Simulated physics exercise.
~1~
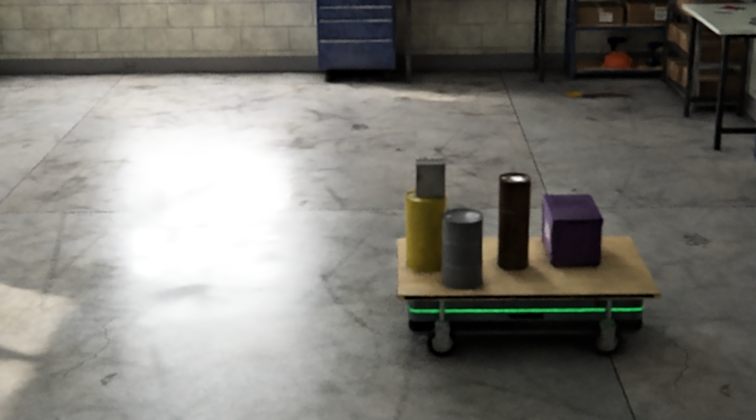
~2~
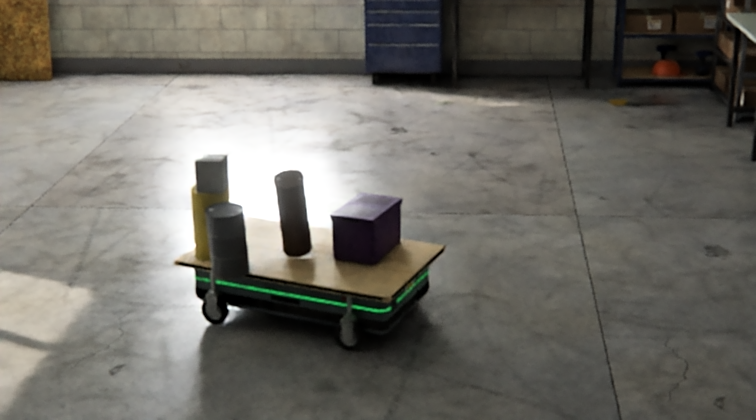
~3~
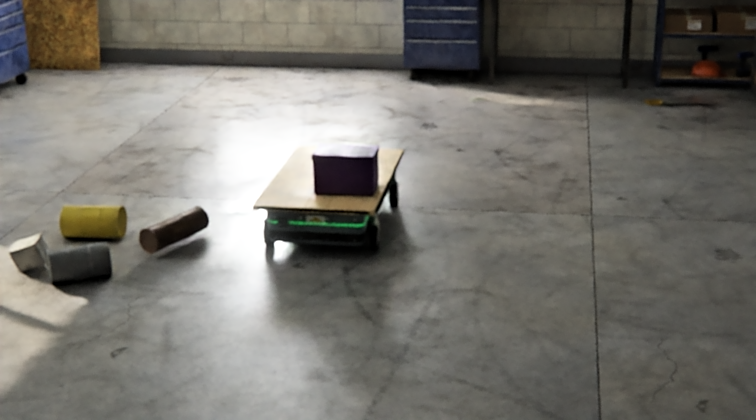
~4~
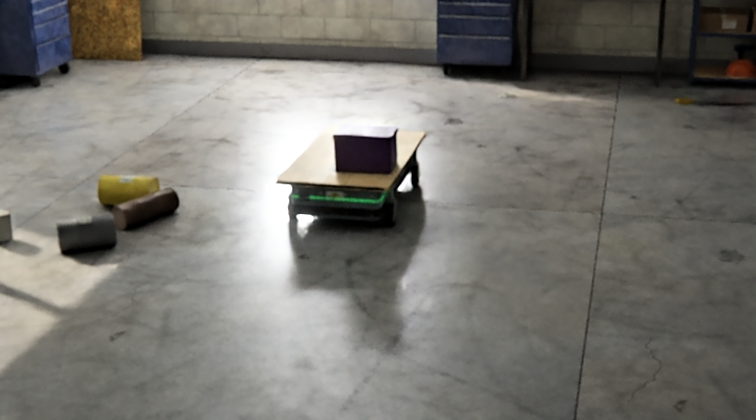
A low cart carrying several loose items rolled left across a concrete floor and swung around away from the viewer, spilling the yellow, grey and brown canisters and a pale box onto the floor, and ended with only the purple box still aboard.
